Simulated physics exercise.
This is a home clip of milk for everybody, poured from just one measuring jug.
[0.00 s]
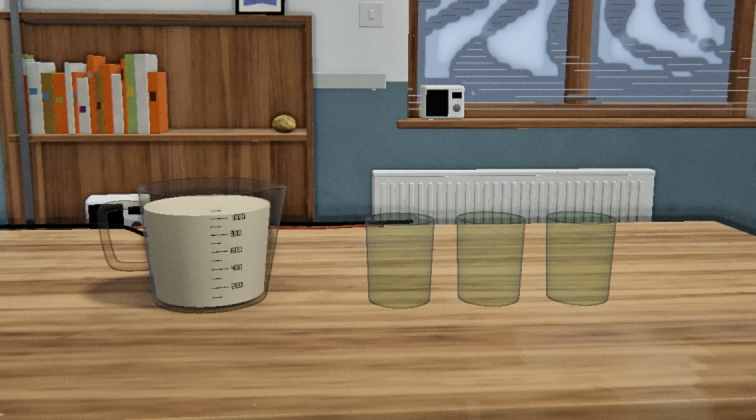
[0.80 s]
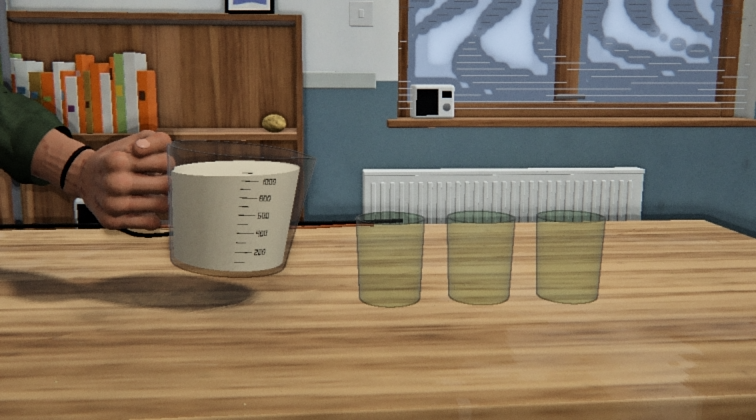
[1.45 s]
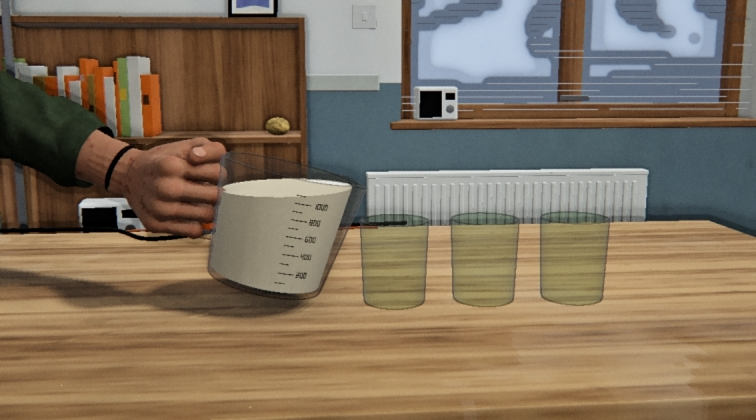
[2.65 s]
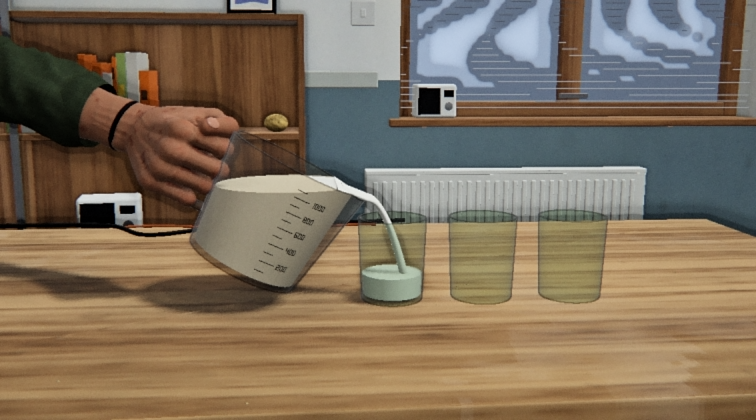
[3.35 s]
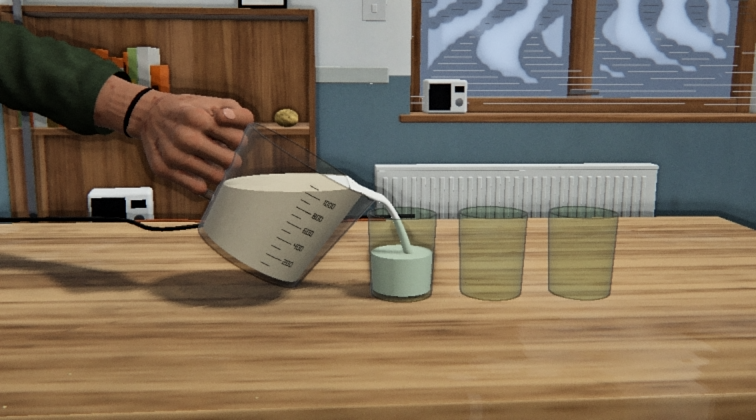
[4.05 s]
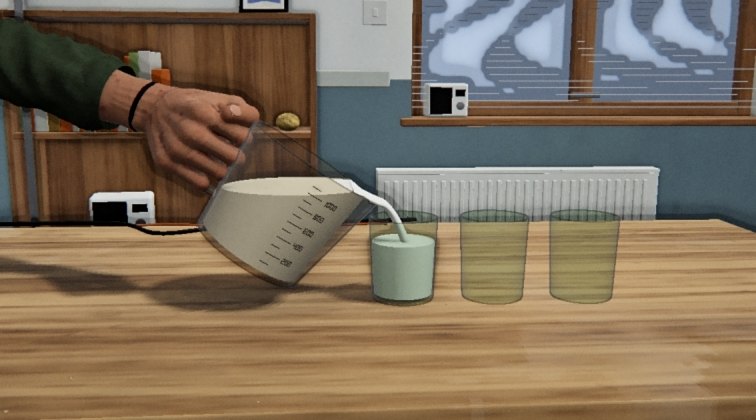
A hand in a dark green sleeve, with a black band at the wrist, enters from the left of a wooden table seen from the front, with shelves, a white radiator and a window behind. It lifts a clear measuring jug of creamy-white milk and carries it right toward three yellowish see-through tumblers. The jug tilts and milk streams into the nearest tumbler, its level rising, while the view shifts slightly.
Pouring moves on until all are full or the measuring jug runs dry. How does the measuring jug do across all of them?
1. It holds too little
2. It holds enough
2.
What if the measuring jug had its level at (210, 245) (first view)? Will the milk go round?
Honestly, I think it's lacking.
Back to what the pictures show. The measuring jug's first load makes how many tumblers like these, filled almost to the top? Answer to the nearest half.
Tally: Around 4.5.
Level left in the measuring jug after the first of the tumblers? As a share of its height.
Level: Close to 65 per cent.
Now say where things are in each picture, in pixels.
Nothing is moving yet; measuring jug (209, 238) about three quarters full; three tumblers, the last at (579, 255), in the first picture.
The measuring jug is picked up; measuring jug about three quarters full, surface at (236, 169); the first is empty, in the second picture.
The measuring jug leans over the first tumbler; measuring jug (278, 222) about three quarters full; three tumblers, the last at (573, 255), in the third picture.
The milk is flowing; measuring jug (271, 210) tipped 30° with nearly all of its load; the first is about a quarter full, in the fourth picture.
The milk is flowing; measuring jug (280, 205) tipped 30° with nearly all of its load; three tumblers, the last at (581, 249), in the fifth picture.
The milk is flowing; measuring jug (281, 204) tipped 35° with nearly all of its load; the first is about two thirds full, in the sixth picture.
By 4.5 s, the first is about three quarters full.
By 9.6 s, the first is done and the measuring jug has about three quarters of its load.
By 19.7 s, all three are full and about a third of the milk is over.
